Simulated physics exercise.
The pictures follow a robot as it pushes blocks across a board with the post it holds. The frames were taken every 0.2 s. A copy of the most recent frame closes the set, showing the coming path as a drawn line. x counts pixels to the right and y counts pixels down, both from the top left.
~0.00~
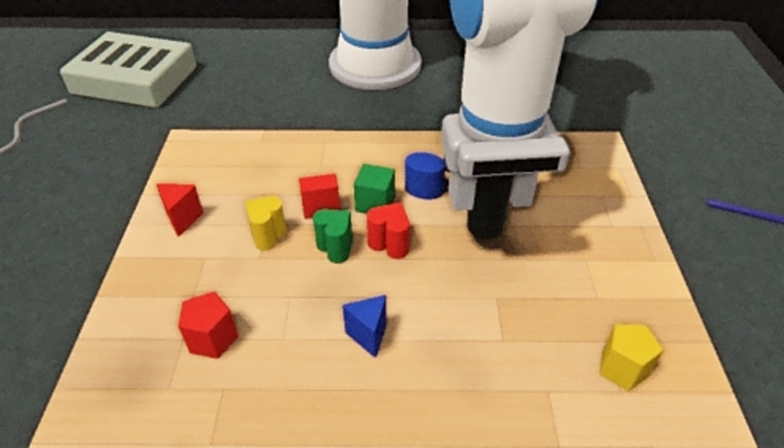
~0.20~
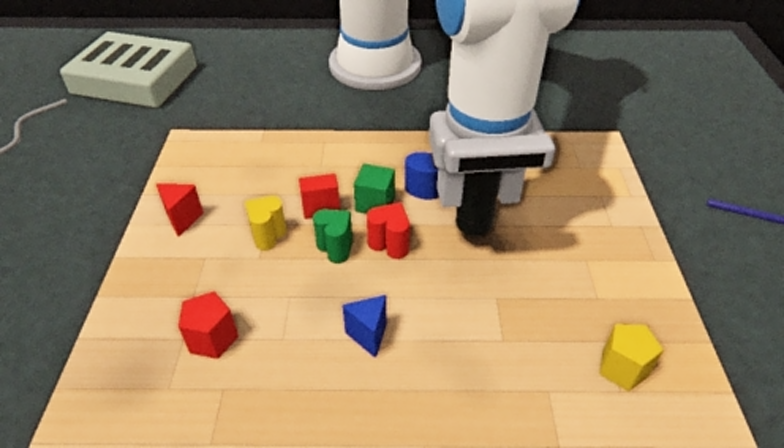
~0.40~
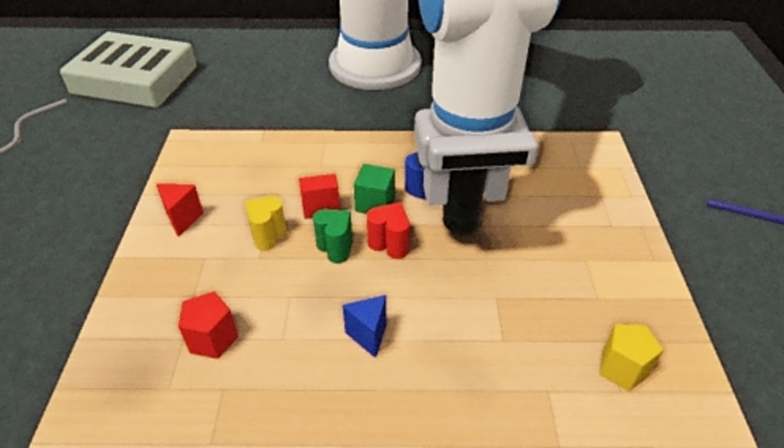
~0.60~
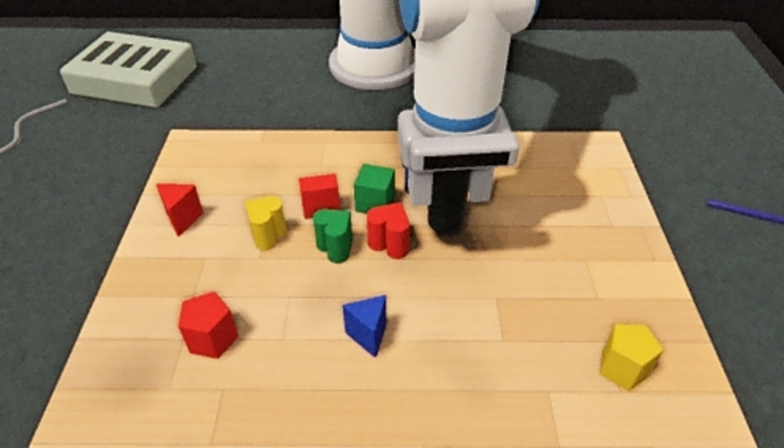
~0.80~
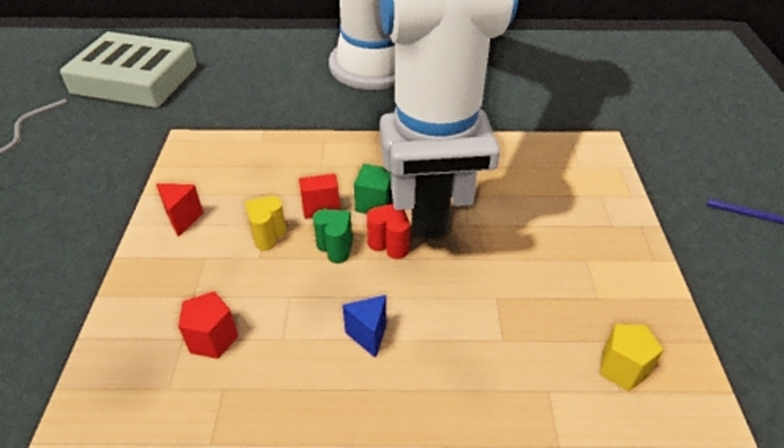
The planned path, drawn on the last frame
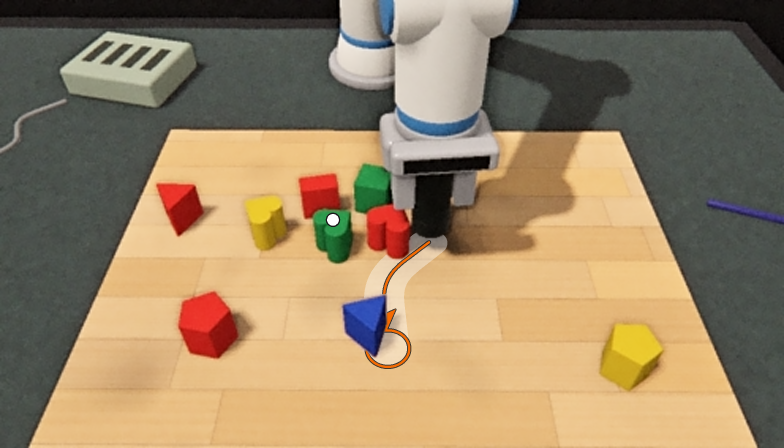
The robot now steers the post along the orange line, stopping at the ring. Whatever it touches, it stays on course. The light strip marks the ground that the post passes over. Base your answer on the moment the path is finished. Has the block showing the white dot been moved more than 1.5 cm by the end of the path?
No, that is not what happens.
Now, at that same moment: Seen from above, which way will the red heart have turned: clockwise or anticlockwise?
Looking from above, the answer is clockwise.
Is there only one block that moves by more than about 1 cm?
It seems not.
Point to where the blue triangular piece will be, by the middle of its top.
That would be at about pixel (357, 341).
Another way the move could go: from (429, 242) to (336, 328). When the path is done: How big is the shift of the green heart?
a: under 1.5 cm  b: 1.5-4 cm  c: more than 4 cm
The correct letter is a.
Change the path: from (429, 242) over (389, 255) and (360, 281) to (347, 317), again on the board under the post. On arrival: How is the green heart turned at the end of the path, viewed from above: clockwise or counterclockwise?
Viewed from above, counterclockwise.
Path on the board, from (429, 242) through (397, 268) and (384, 304) to (388, 348); the dot is on the green heart.
What follows on the original path. One third of the way, post at (397, 252); red heart at (368, 222), turned 60° clockwise.
Two thirds of the way, post at (384, 289); red heart at (368, 222), turned 60° clockwise.
At the end, post at (388, 333); green heart in place; blue triangular piece at (357, 341), turned 80° clockwise; red heart at (368, 222), turned 60° clockwise.
